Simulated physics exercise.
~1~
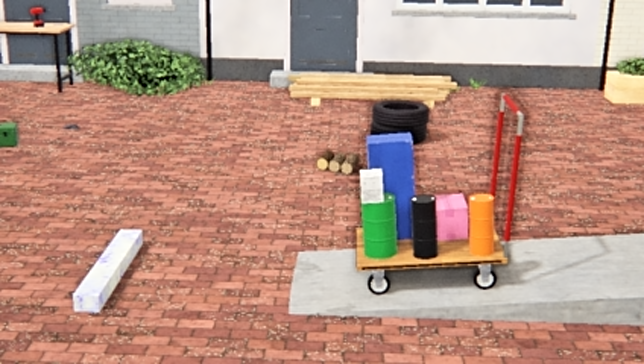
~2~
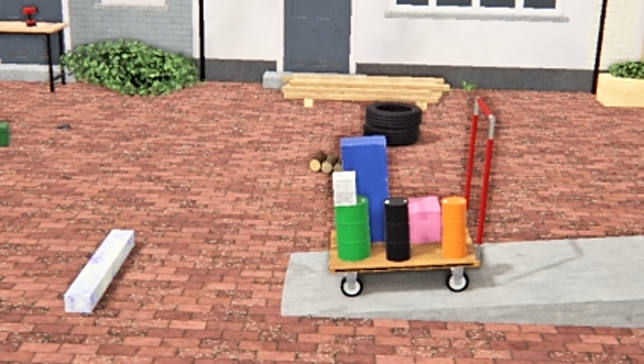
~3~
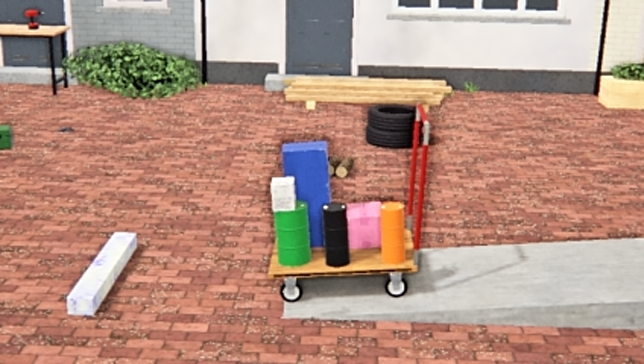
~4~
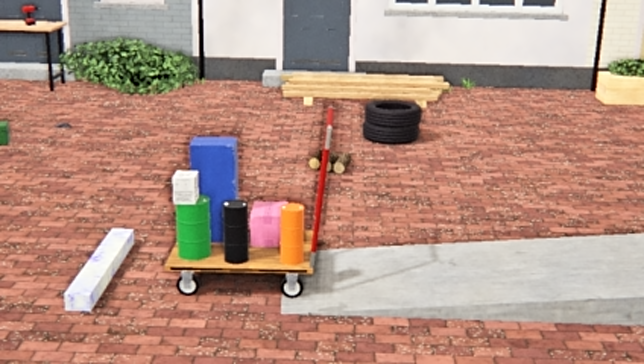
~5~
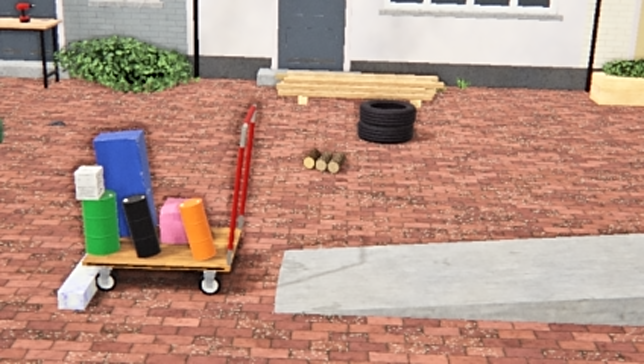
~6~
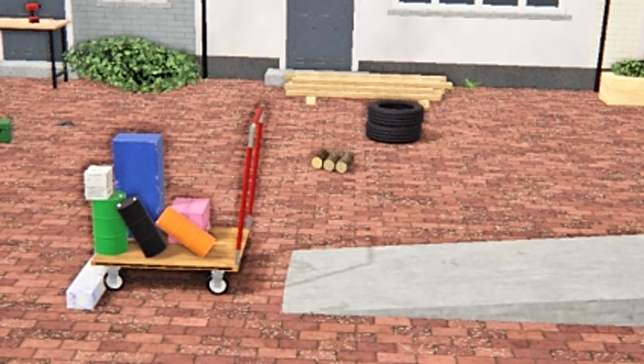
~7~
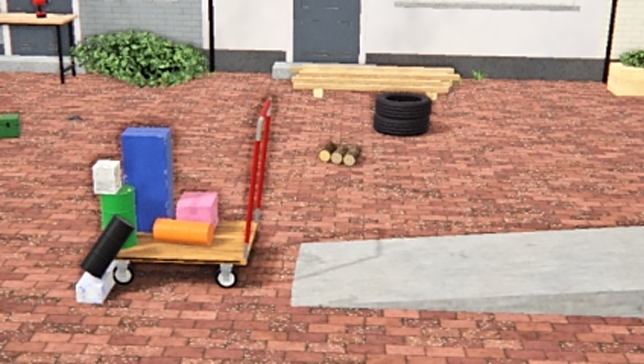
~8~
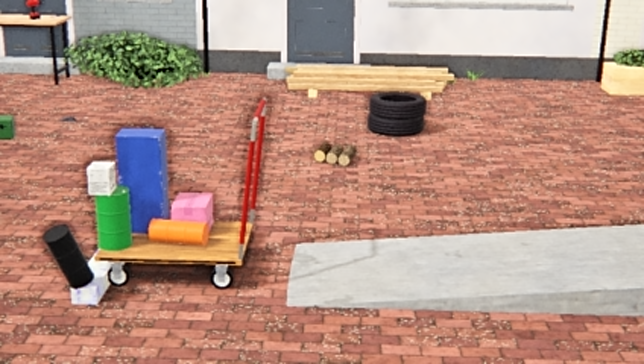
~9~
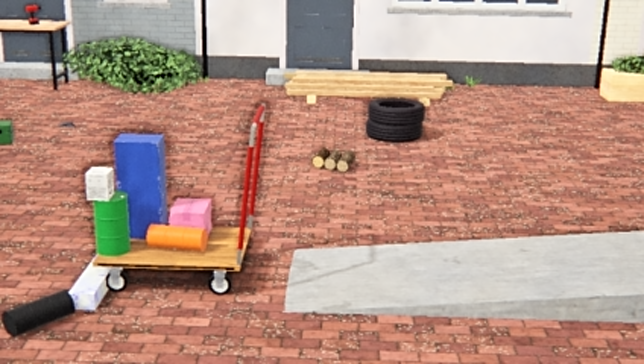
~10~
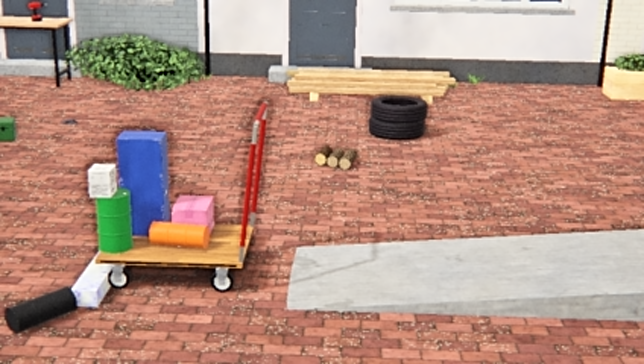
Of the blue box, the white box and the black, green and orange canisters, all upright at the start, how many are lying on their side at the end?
Two of them end up on their side, the black canister on the ground and the orange canister on the trolley.
